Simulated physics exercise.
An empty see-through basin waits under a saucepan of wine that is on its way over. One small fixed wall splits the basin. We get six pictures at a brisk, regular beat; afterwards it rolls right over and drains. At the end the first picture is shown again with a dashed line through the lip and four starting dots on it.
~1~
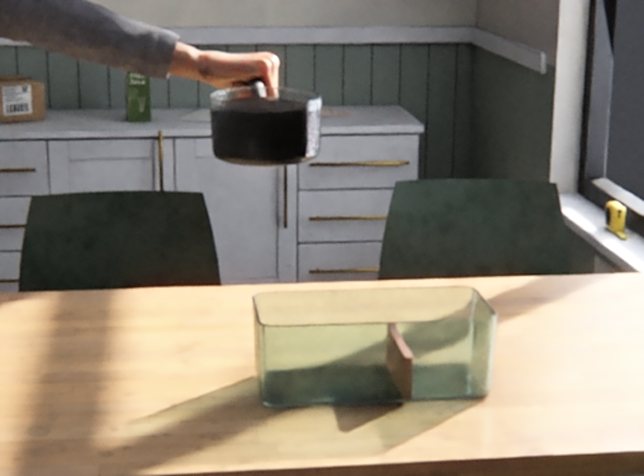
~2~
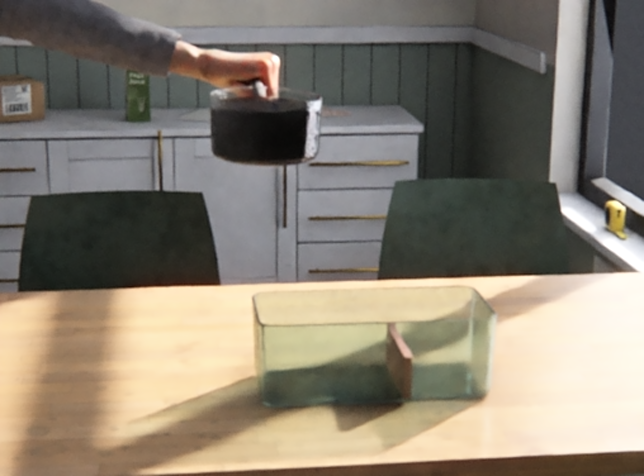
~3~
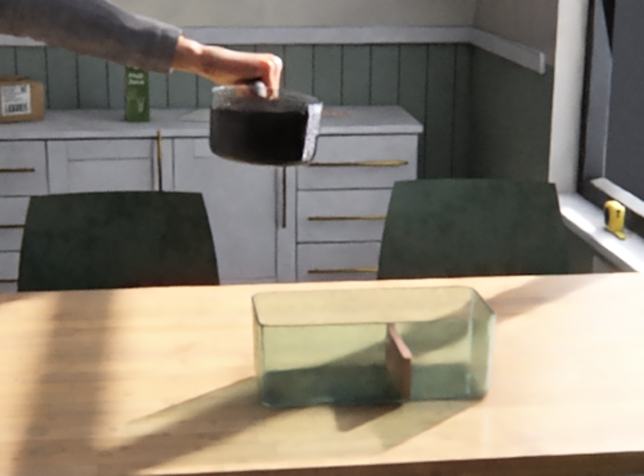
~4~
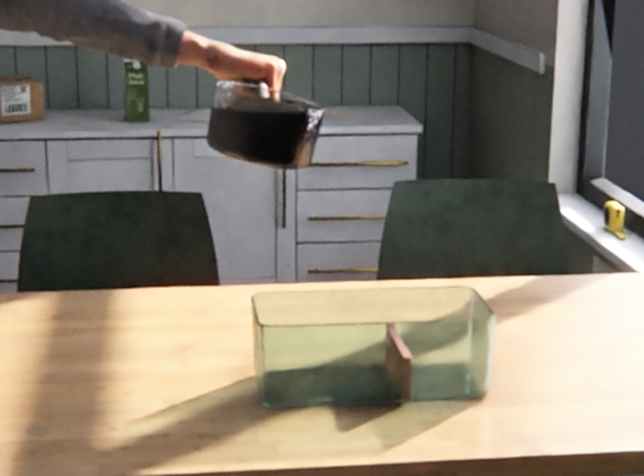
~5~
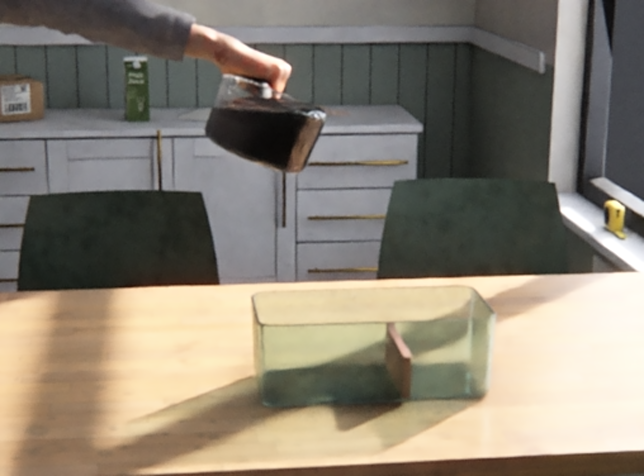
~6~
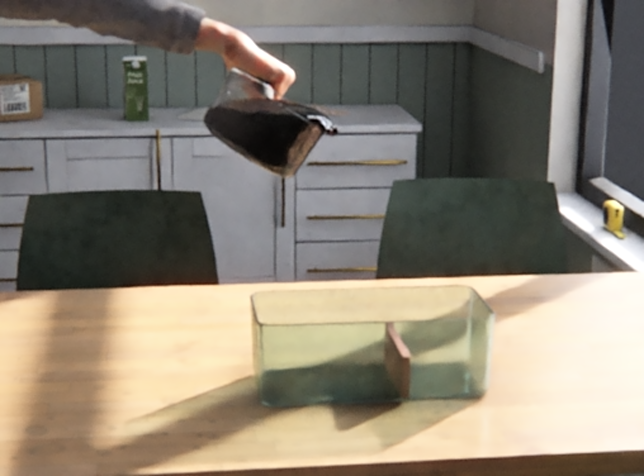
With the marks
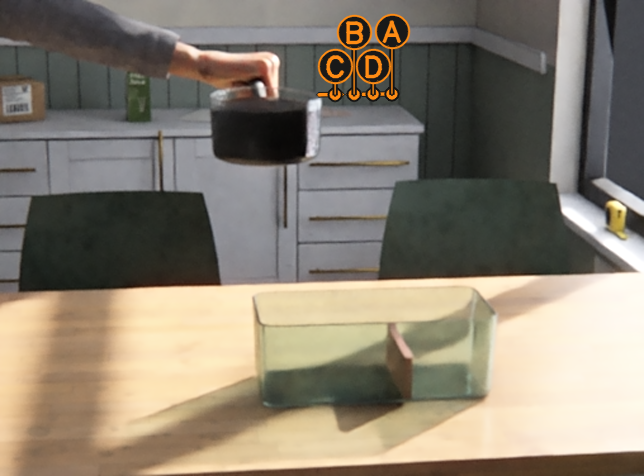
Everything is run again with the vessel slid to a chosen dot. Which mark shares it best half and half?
Best: C.
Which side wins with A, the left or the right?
The right one.
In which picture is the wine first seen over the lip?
Picture 5.
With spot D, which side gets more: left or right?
The right one.
On the marked copy, A at (391, 93); B at (354, 94); C at (335, 94); D at (373, 94).
For spot A, about 12 % ends left of the wall and 80 % right of it; 8 % is lost outside.
For spot B, about 31 % ends left of the wall and 66 % right of it; 3 % is lost outside.
For spot C, about 53 % ends left of the wall and 44 % right of it; 3 % is lost outside.
For spot D, about 11 % ends left of the wall and 84 % right of it; 5 % is lost outside.
